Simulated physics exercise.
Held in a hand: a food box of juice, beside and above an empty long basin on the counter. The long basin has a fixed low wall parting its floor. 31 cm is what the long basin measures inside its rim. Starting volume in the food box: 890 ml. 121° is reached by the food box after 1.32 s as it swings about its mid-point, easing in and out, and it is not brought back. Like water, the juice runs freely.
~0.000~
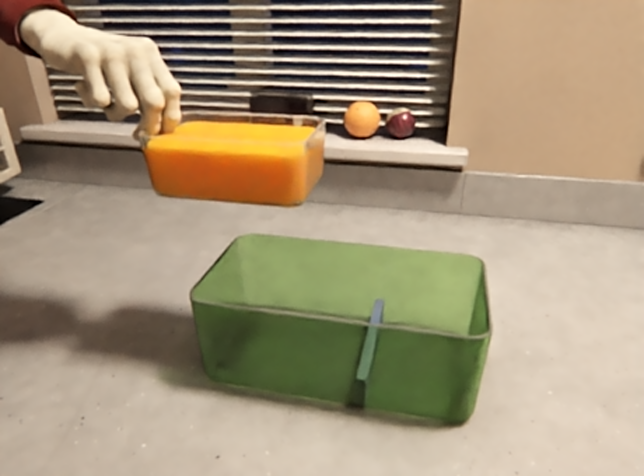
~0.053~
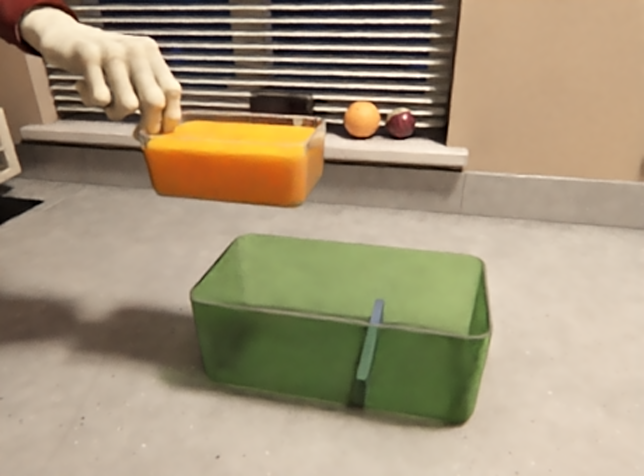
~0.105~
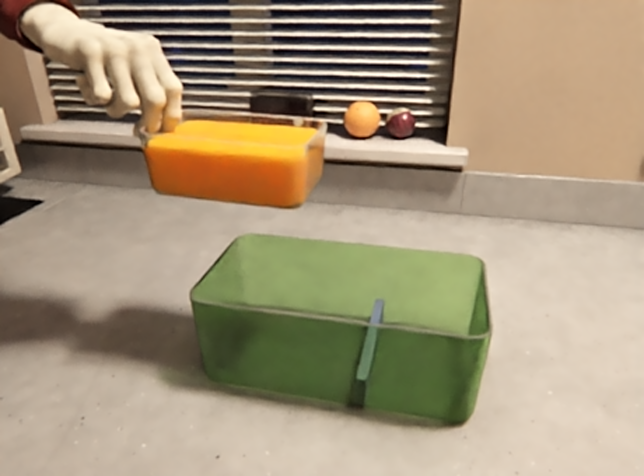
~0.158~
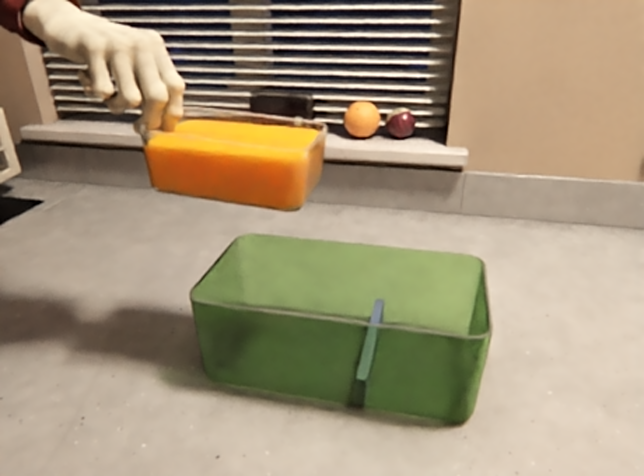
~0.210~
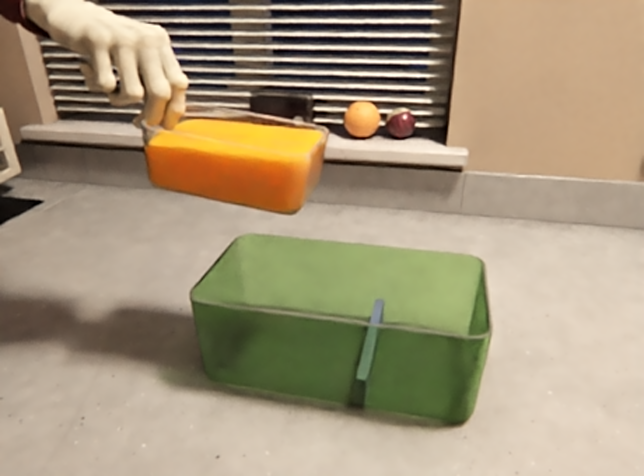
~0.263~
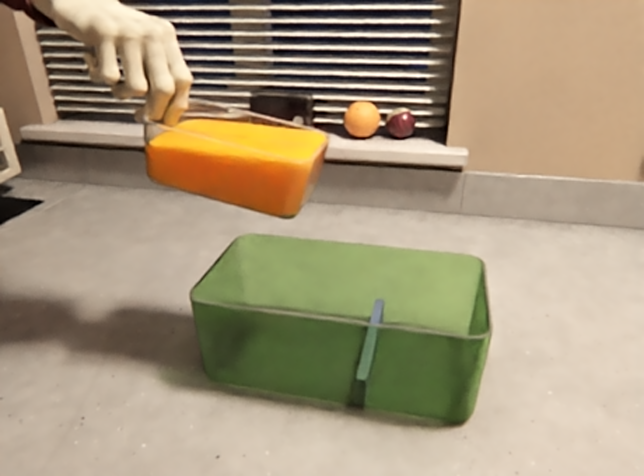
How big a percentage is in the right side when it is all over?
Roughly 56 per cent is in the right side.
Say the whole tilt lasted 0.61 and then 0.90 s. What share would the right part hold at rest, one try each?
Respectively about 35 and 45 percent.
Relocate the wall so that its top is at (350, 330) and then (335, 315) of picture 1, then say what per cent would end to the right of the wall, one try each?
The first gives near 65 per cent and the second near 75 per cent.
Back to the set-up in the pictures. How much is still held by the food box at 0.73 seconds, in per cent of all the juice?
Around 24 percent.
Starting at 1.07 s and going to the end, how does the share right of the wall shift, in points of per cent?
Change: Decrease, about 2.
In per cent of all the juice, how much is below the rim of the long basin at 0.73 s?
Close to 38 in a hundred.
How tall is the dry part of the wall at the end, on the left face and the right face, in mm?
The left side gives some 24 mm, the right side some 8 mm.
After 0.73 s the tilt is 71° and 25 per cent is still to pour, 5 is left of the wall and 33 right of it.
After 1.07 s the tilt is 111° and 2 per cent is still to pour, 35 is left of the wall and 57 right of it.
After 1.43 s the tilt is 121° and 0 per cent is still to pour, 42 is left of the wall and 56 right of it.
After 1.82 s the tilt is 121° and 0 per cent is still to pour, 42 is left of the wall and 56 right of it.
In the end 42 per cent lies left of the wall, 56 right of it and 3 outside.
